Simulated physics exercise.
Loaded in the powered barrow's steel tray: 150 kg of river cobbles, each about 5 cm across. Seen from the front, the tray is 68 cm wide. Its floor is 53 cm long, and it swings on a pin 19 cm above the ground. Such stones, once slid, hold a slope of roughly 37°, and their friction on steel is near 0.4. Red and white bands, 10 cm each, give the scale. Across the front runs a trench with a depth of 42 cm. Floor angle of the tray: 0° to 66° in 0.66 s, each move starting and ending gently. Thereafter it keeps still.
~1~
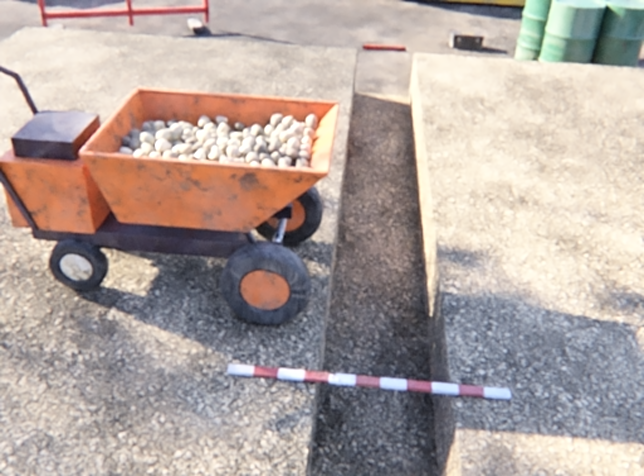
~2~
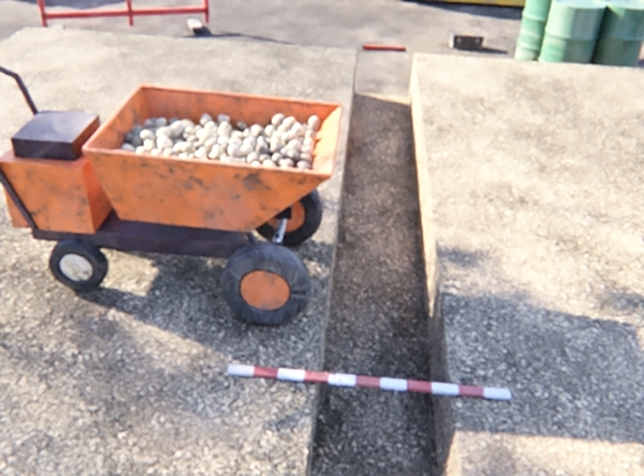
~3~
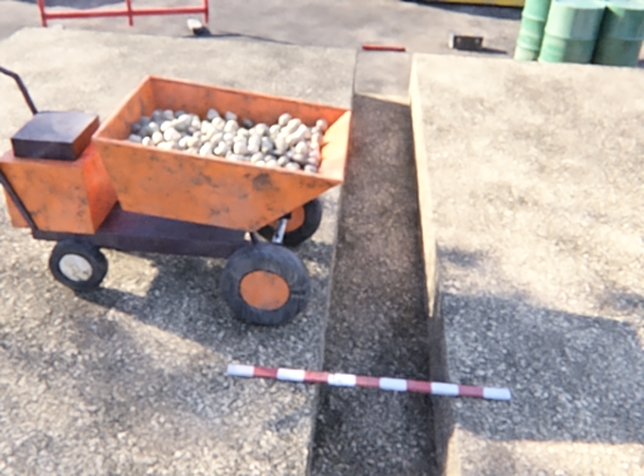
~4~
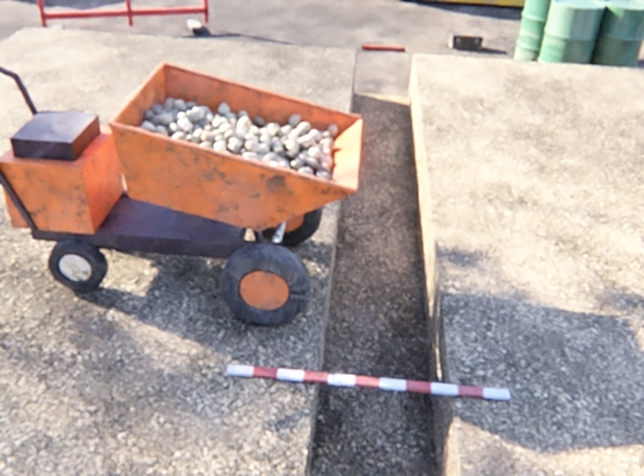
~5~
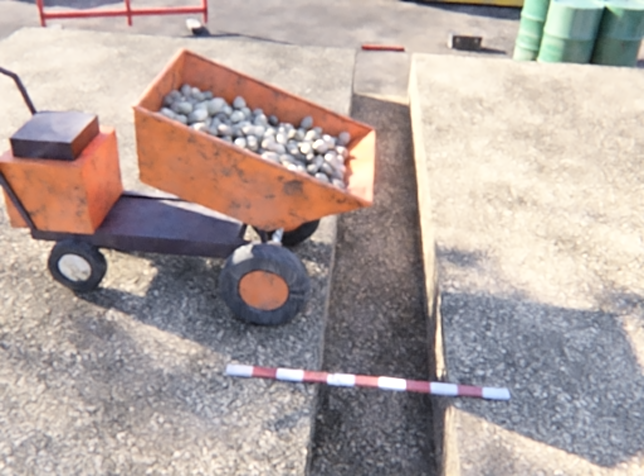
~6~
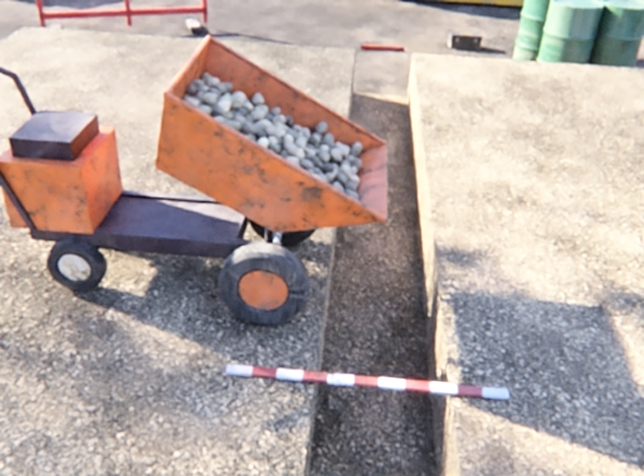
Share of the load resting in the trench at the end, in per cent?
37 per cent.
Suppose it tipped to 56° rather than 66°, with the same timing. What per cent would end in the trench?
In that case around 40 percent.
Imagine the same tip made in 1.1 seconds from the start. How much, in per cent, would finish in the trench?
Expected share: Around 50%.
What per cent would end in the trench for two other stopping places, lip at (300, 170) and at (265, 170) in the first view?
Some 60 and some 90 per cent, in that order.
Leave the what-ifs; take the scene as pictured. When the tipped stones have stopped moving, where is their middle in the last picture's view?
At about pixel (471, 290) in the last view.
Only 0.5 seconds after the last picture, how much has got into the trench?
Some 10 per cent.
Then, 0.2 s after the last picture the floor is at 56°, 100 % in the tray; the foremost stones are at (392, 228).
Then, 0.5 s after the last picture the floor is at 66°, 83 % in the tray, 8 % in the trench, 9 % past the trench; the foremost stones are at (472, 306).
Then, 0.8 s after the last picture the floor is at 66°, 24 % in the tray, 16 % in the trench, 60 % past the trench; the foremost stones are at (631, 312).
Then, 2.8 s after the last picture the floor is at 66°, 0 % in the tray, 37 % in the trench, 63 % past the trench; the foremost stones are past the picture's edge.
